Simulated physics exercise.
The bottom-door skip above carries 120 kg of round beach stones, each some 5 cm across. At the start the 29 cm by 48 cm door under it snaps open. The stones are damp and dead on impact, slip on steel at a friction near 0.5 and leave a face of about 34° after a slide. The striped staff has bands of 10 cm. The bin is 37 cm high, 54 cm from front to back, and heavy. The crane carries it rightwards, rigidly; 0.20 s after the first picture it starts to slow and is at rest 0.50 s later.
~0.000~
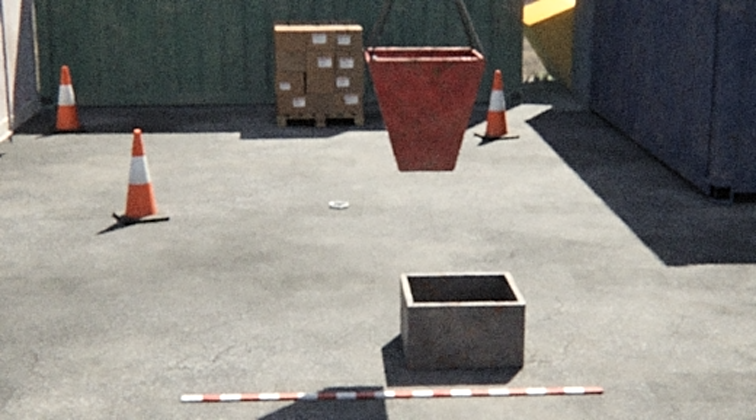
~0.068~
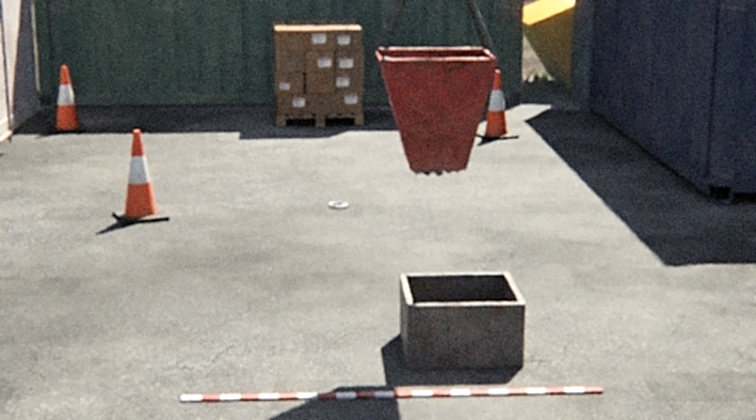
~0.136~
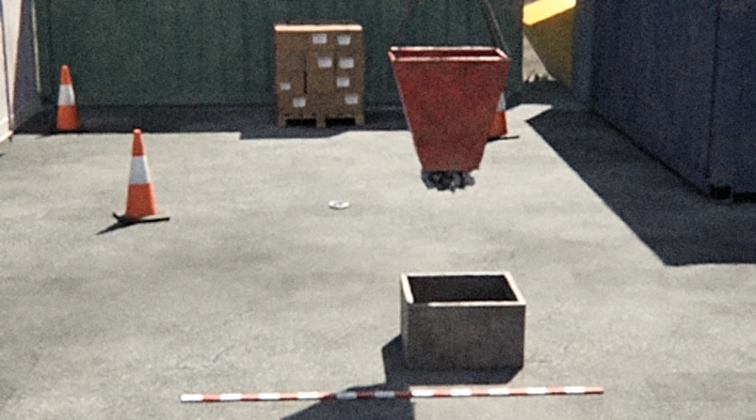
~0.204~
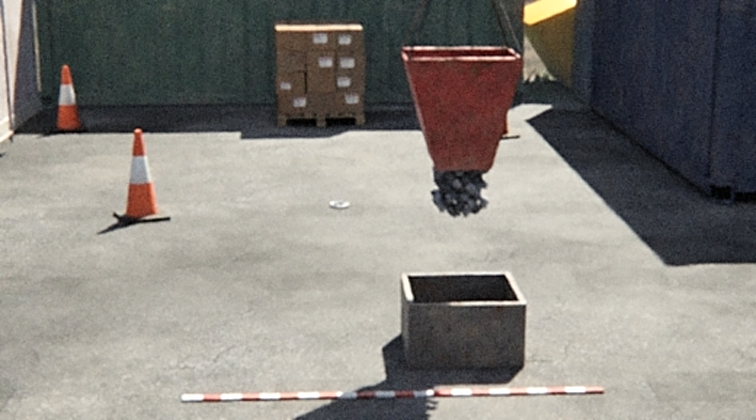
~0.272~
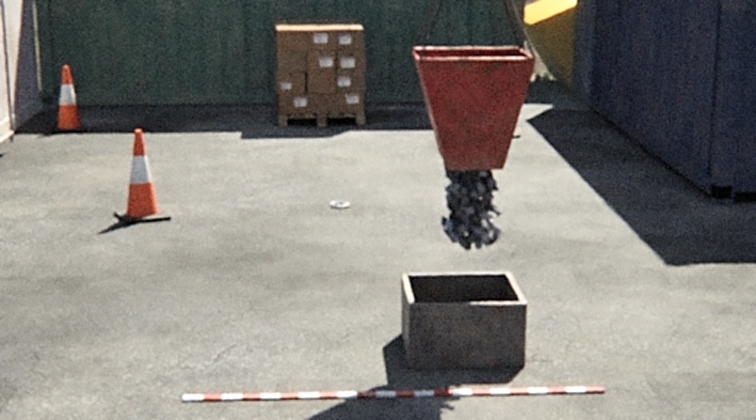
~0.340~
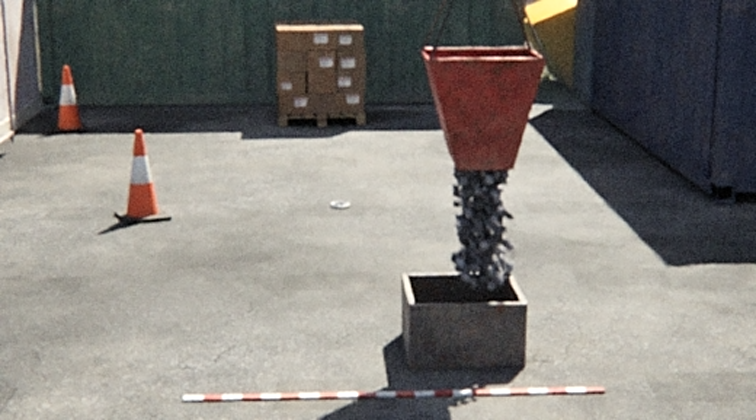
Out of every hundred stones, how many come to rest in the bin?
Roughly 69 per cent ends in the bin.
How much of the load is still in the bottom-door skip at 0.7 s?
Roughly 0 per cent is still inside.
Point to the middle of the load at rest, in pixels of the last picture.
Around (487, 331).
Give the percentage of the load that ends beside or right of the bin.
Some 30 per cent of the load.
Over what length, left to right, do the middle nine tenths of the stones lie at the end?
Roughly 130 cm.
After 0.7 s, 0 % in the bottom-door skip, 71 % falling or lying in the bin, 29 % falling or lying beside or right of the bin; the stones farthest right are at (585, 333).
After 1.1 s, 0 % in the bottom-door skip, 69 % falling or lying in the bin, 31 % falling or lying beside or right of the bin; the stones farthest right are at (685, 347).
After 1.7 s, 0 % in the bottom-door skip, 69 % falling or lying in the bin, 31 % falling or lying beside or right of the bin.
After 2.6 s, 0 % in the bottom-door skip, 69 % falling or lying in the bin, 31 % falling or lying beside or right of the bin.
After 4.5 s, 0 % in the bottom-door skip, 69 % in the bin, 31 % beside or right of the bin.
